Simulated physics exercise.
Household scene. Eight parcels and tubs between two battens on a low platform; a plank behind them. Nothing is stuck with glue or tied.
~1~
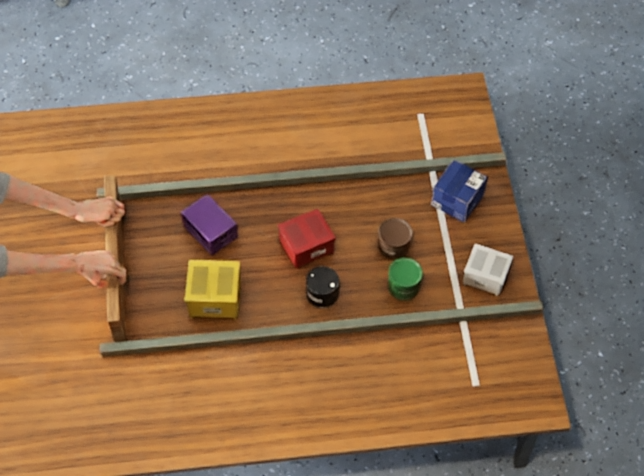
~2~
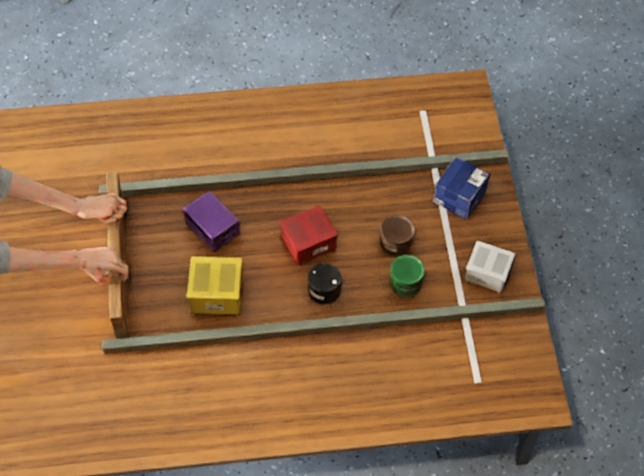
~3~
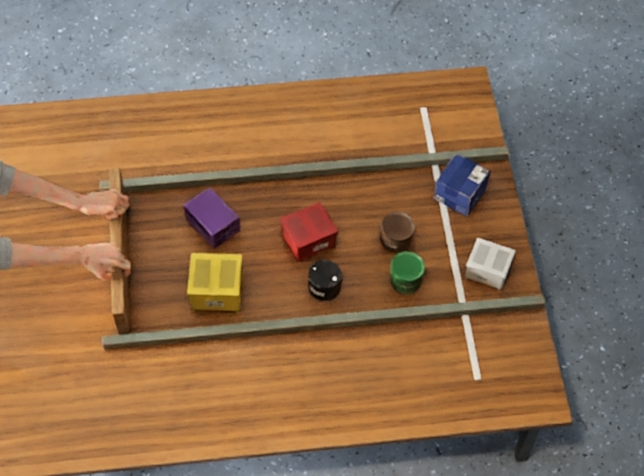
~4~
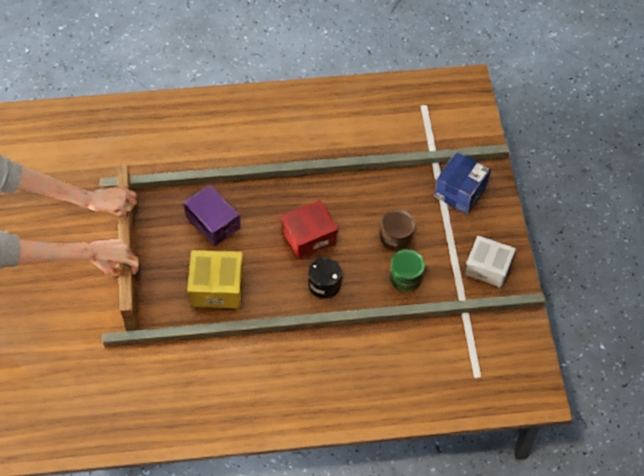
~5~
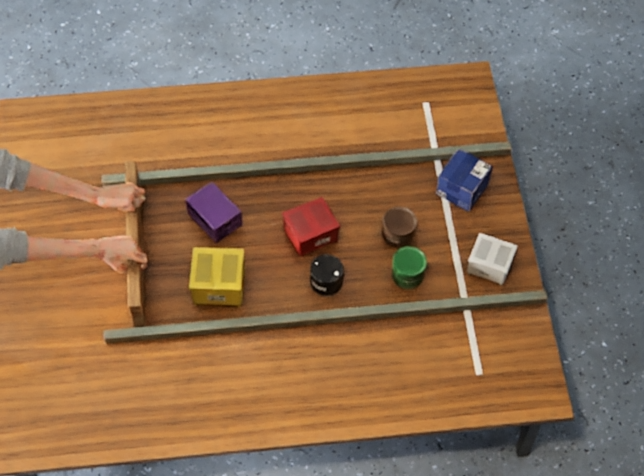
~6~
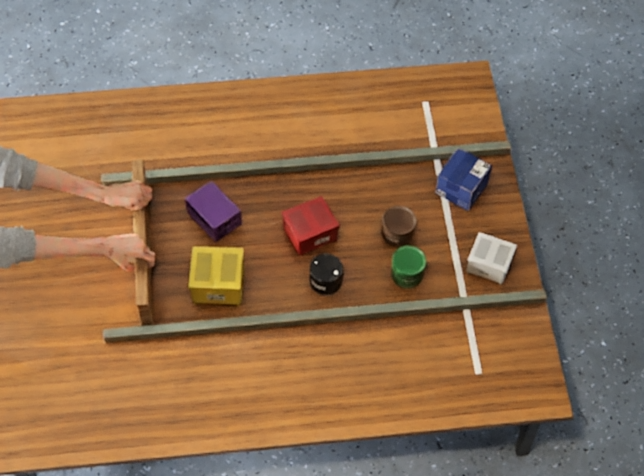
The clip opens on eight colourful parcels and tubs spread between two battens on a wooden surface, with two hands gripping a plank at the left. The hands slide the plank slowly a short way right, narrowing the gap to the purple and yellow boxes, while the items stay in place.
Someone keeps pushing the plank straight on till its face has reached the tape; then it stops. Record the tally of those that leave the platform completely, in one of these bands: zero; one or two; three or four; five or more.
Count: Three or four.
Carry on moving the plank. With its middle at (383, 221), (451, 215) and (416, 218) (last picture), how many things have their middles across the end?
0; 3; 1.
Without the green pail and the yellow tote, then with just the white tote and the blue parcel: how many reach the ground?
The counts: 1 and 2.
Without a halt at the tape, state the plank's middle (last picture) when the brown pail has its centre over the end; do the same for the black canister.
Its middle is about (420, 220) and about (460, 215).
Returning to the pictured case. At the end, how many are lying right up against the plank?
2 are in contact with it.
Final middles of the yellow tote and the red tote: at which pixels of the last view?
Near (483, 252) and (511, 209).
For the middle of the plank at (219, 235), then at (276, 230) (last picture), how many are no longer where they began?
Tally: 2; 4.
Soon after, none off yet; white tote at rest near (491, 259); blue parcel at rest near (463, 179); green pail at rest near (408, 268).
Then, none off yet; white tote moving near (493, 258); blue parcel at rest near (463, 179); green pail moved about its own width near (453, 264).
At rest, the number that fall off is three or four; fallen, brown pail, green pail and white tote.
